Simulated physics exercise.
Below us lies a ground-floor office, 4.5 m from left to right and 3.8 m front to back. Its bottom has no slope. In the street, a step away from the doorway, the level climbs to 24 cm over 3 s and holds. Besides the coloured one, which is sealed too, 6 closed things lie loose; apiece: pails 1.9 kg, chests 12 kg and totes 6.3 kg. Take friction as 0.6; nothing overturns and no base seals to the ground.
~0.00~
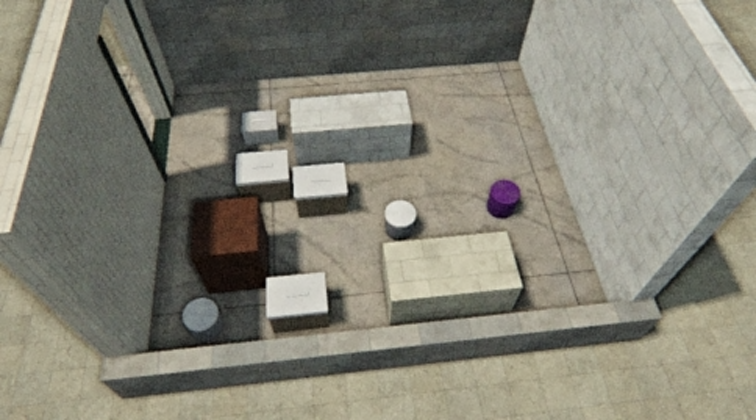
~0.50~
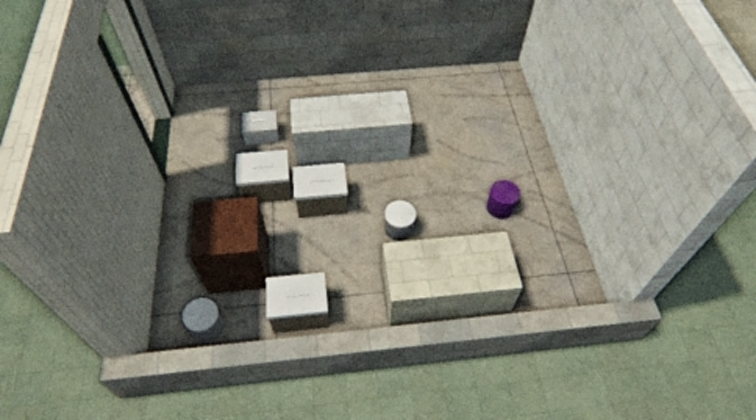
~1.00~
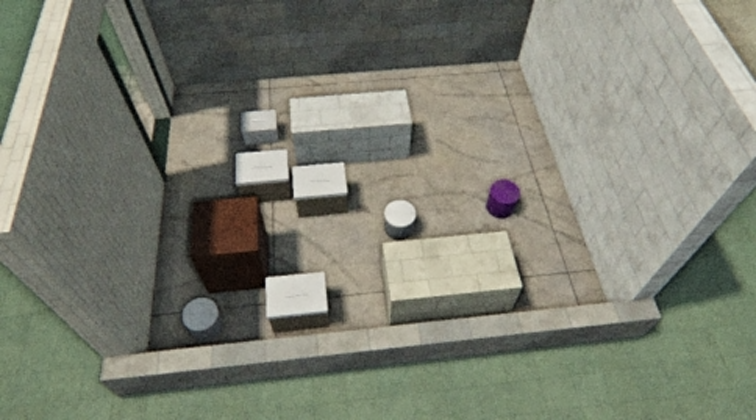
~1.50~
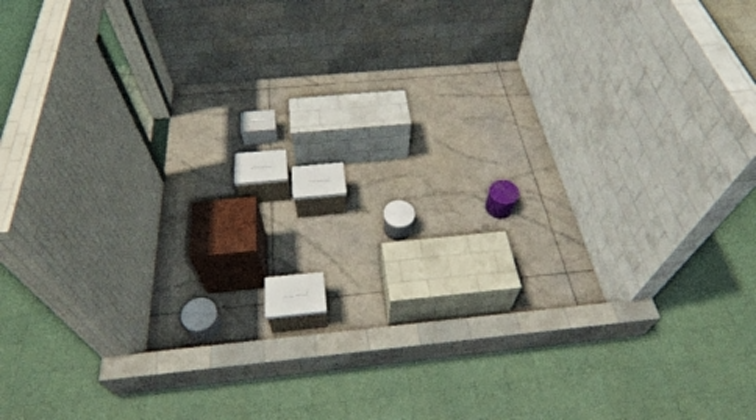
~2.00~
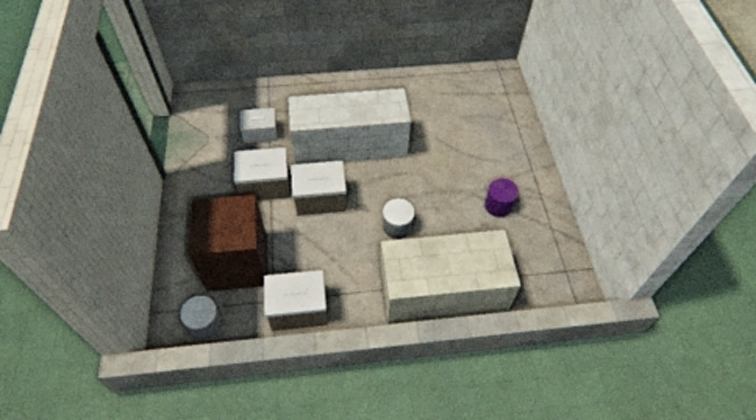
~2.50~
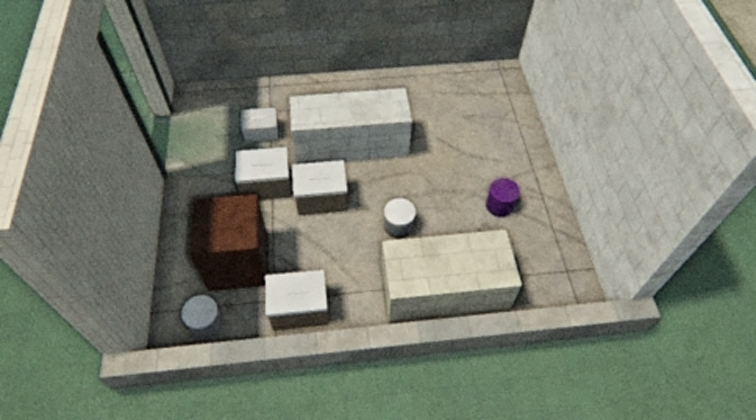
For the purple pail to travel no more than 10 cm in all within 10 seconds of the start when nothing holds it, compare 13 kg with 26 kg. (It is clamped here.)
For it, the lower weight is enough.
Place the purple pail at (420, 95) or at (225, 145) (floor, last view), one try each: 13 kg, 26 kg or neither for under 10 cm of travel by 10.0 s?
In that order: The smaller is enough; only the larger holds.
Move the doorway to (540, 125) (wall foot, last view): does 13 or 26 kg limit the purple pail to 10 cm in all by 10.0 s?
In that case the lower weight is enough.
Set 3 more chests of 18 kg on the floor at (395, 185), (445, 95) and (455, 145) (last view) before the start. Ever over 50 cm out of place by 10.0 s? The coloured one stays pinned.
In that order: Under, more, less.
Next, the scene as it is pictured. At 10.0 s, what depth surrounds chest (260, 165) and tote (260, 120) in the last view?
Roughly 5 and 12 cm.
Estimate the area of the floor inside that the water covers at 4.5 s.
Some 7.5 m2.
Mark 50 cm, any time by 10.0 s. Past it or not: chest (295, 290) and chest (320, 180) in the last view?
In turn: Less, more.
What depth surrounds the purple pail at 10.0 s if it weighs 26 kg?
Roughly 10 cm.
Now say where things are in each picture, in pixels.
The purple pail at (505, 192), on the bottom; 0.0 m2 under water; 0 of 7 have shifted, in the first frame.
The purple pail at (505, 192) rests on the ground; 0.0 m2 under water; 0 of 7 have shifted, in the second frame.
The purple pail at (505, 191) rests on the ground; water covers 0.0 m2; 0 of 7 have shifted, in the third frame.
The purple pail at (504, 192) rests on the ground; water covers 0.0 m2; 0 of 7 have shifted, in the fourth frame.
The purple pail at (504, 190), on the bottom; water covers 0.2 m2; 0 of 7 have shifted, in the fifth frame.
The purple pail at (505, 190), on the bottom; water covers 1.0 m2; 0 of 7 have shifted, in the sixth frame.
After 3.5 s the purple pail would be 0 cm from its start with 13 kg and 0 cm from its start with 26 kg; 0 cm of water round it then.
After 4.5 s the purple pail would be 0 cm from its start with 13 kg and 0 cm from its start with 26 kg; 0 cm of water round it then.
After 7.0 s the purple pail would be 0 cm from its start with 13 kg and 0 cm from its start with 26 kg; 4 cm of water round it then.
After 10.0 s the purple pail would be 0 cm from its start with 13 kg and 0 cm from its start with 26 kg; 10 cm of water round it then.
